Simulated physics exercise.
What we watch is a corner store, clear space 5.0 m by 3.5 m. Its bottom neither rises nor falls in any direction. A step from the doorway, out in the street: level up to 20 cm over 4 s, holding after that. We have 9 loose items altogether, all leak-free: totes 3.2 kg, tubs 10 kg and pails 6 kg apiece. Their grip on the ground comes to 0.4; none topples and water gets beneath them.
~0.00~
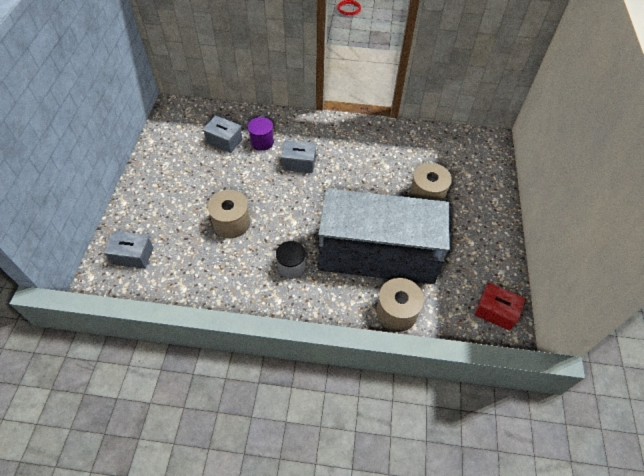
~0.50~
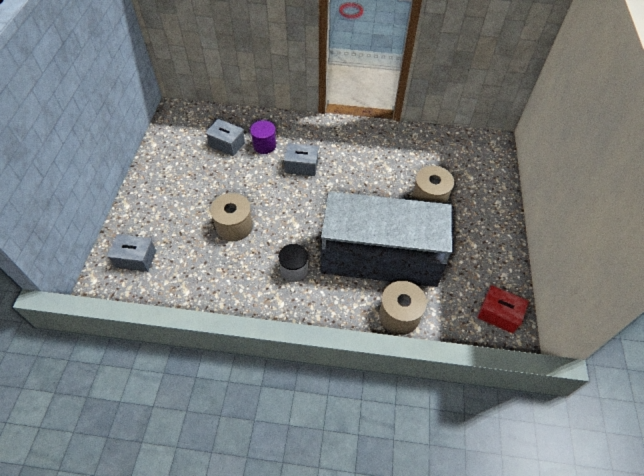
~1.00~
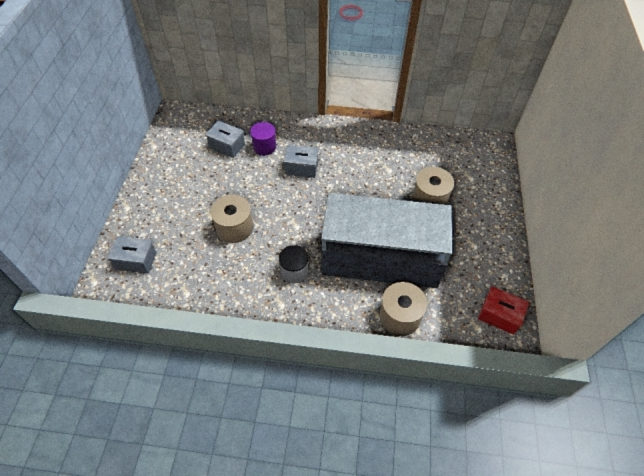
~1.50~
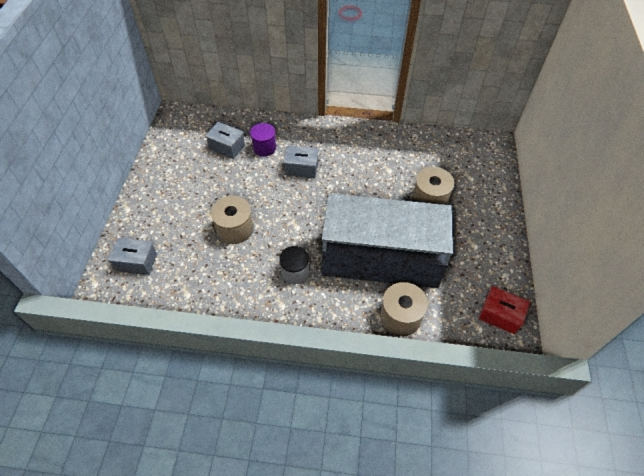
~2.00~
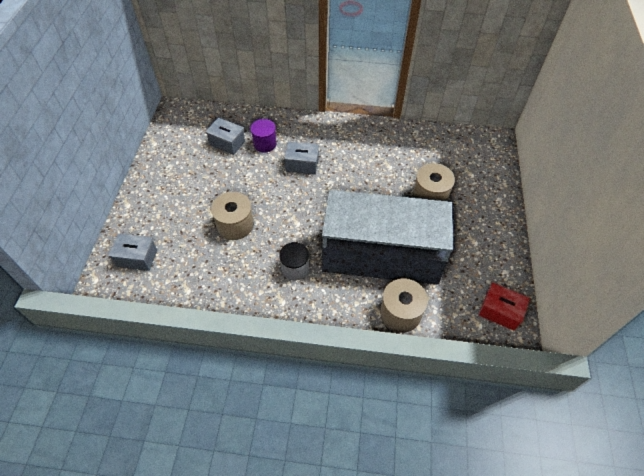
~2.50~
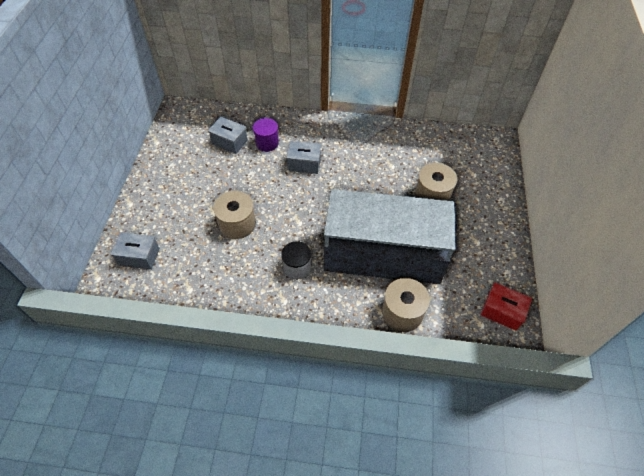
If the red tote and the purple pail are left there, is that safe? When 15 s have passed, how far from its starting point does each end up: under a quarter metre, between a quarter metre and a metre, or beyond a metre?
The red tote ends up between a quarter metre and a metre away, the purple pail ends up under a quarter metre away.
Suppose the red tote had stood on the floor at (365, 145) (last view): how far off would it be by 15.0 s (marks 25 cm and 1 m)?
Outcome - it ends up well away.
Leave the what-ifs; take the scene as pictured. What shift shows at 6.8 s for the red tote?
Around 0 centimetres.
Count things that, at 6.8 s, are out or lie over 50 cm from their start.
It comes to 1.
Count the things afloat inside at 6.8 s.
At that time the total is 1.
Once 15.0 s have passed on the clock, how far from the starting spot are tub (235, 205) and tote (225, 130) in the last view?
Net displacement, in order: 100 cm; 100 cm.
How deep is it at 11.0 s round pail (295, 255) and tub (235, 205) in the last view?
About 5 and 7 cm.
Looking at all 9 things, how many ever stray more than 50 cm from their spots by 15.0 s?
I make it 8.
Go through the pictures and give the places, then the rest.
The first picture shows the red tote at (503, 302), on the bottom; the purple pail at (260, 126), on the bottom; 0.0 m2 under water; 0 of 9 have shifted.
The second picture shows the red tote at (506, 304) rests on the ground; the purple pail at (263, 129) rests on the ground; water covers 0.0 m2; 0 of 9 have shifted.
The third picture shows the red tote at (507, 305), on the bottom; the purple pail at (263, 131), on the bottom; 0.0 m2 under water; 0 of 9 have shifted.
The fourth picture shows the red tote at (507, 305) rests on the ground; the purple pail at (263, 132) rests on the ground; 0.0 m2 under water; 0 of 9 have shifted.
The fifth picture shows the red tote at (507, 302), on the bottom; the purple pail at (263, 128), on the bottom; 0.0 m2 under water; 0 of 9 have shifted.
The sixth picture shows the red tote at (509, 302), on the bottom; the purple pail at (265, 127), on the bottom; 0.4 m2 under water; 0 of 9 have shifted.
After 3.5 s the red tote is near (509, 302), 0.0 m from its start, aground; the purple pail is near (265, 127), 0.0 m from its start, aground; 0 afloat.
After 6.8 s the red tote is near (509, 302), 0.0 m from its start, aground; the purple pail is near (265, 127), 0.0 m from its start, aground; 1 afloat.
After 11.0 s the red tote is near (459, 291), 0.5 m from its start, afloat; the purple pail is near (265, 127), 0.0 m from its start, aground; 5 afloat.
After 15.0 s the red tote is near (484, 246), 0.7 m from its start, afloat; the purple pail is near (266, 127), 0.0 m from its start, aground; 8 afloat.
